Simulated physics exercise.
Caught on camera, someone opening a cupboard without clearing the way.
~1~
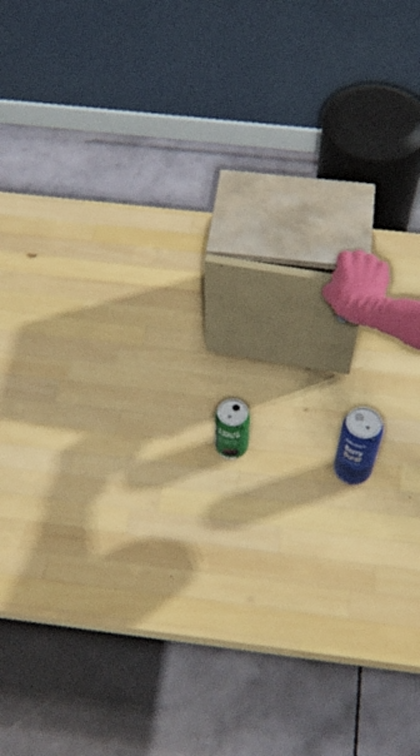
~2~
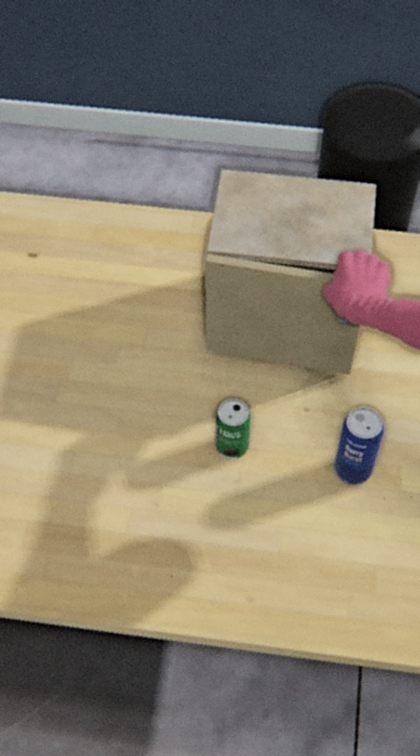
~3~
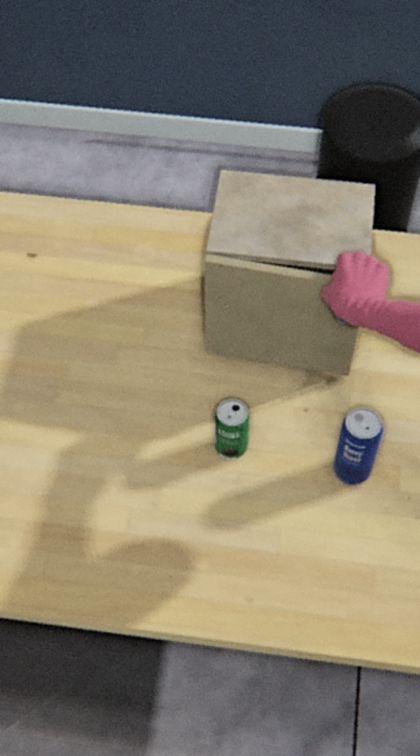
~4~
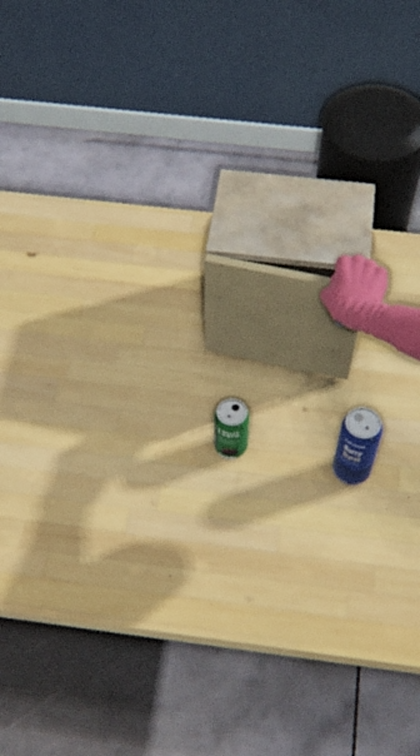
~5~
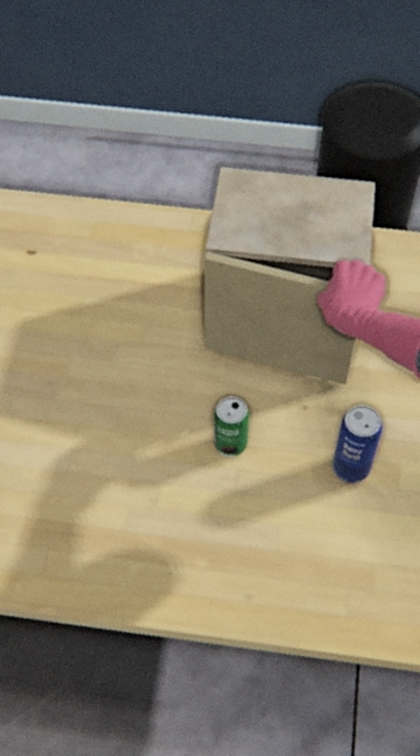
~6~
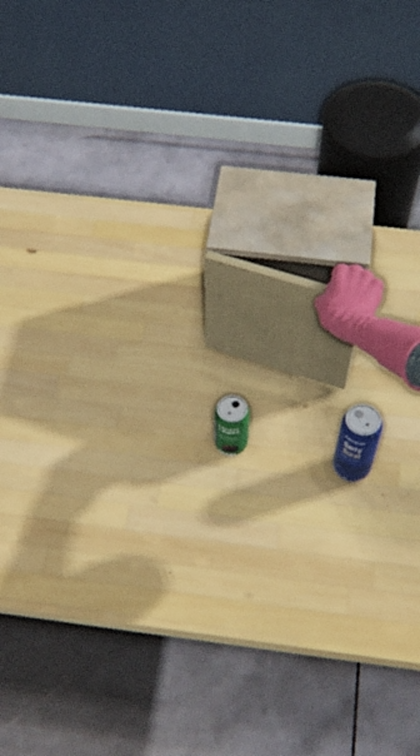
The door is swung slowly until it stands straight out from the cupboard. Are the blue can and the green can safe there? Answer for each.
As it turns out, the blue can stays untouched and the green can gets shoved.
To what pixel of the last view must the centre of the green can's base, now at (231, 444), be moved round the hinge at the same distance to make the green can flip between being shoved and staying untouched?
The turning point is around (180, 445).
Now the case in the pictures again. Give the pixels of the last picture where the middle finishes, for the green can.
Its middle is close to (170, 434).
Then, 1.52 s past the last view, door 67° open; blue can at rest near (357, 445); green can travelled a little near (220, 430).
Then, 1.90 s past the last view, door 80° open; blue can at rest near (357, 445); green can travelled about its own width near (192, 435).
Finally, the blue can remains where it is, near (357, 445); the green can is pushed along, near (169, 434).
